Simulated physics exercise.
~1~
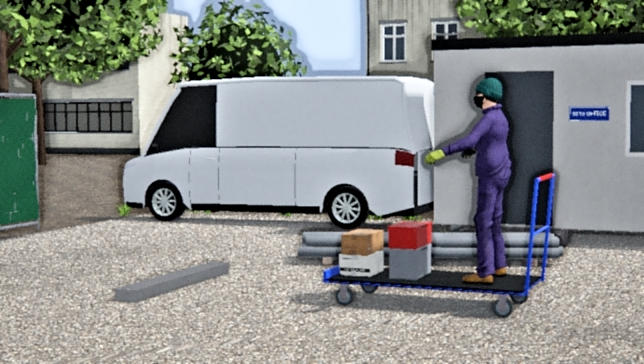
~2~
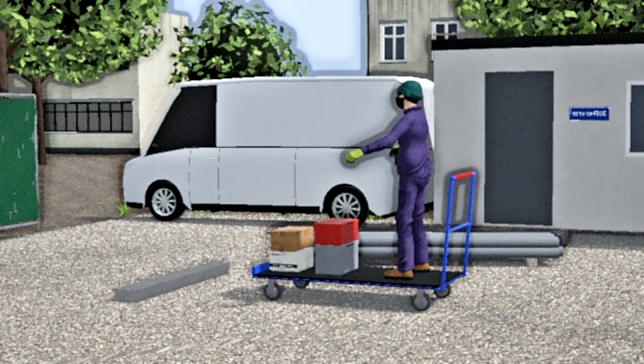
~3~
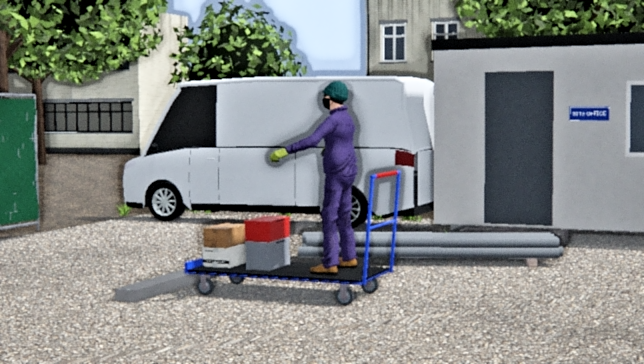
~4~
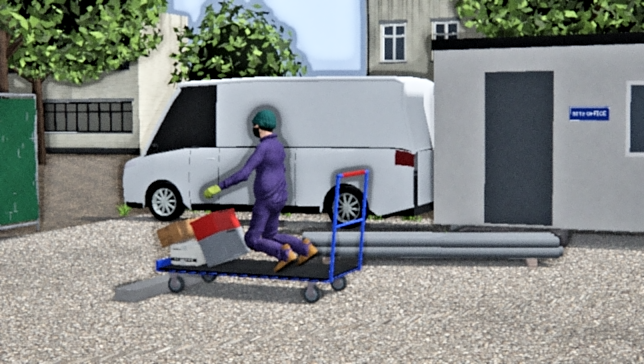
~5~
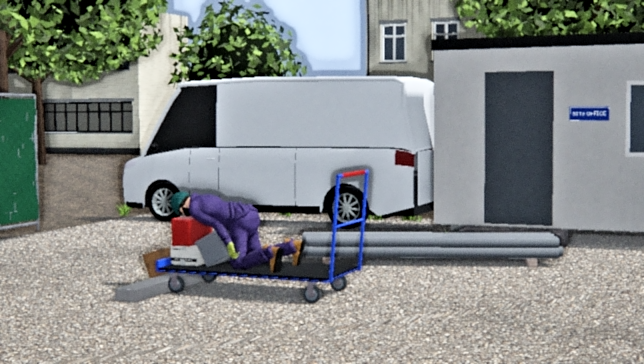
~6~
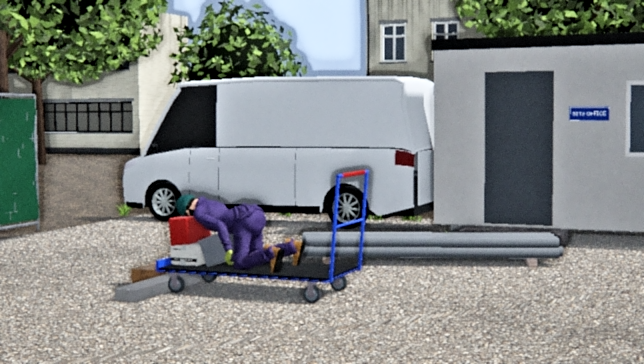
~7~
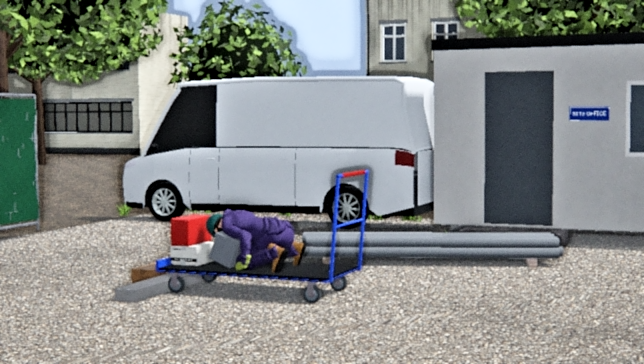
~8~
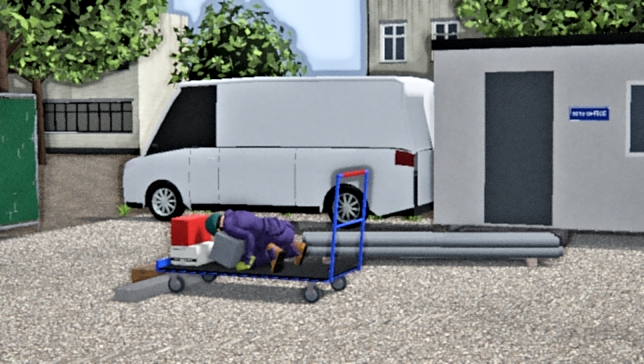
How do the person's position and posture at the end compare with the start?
At the start the person stands upright on the cart at the right of the view, in front of the grey building. By the end the person is further left and lower, slumped face down on the cart behind the boxes, in front of the white van.
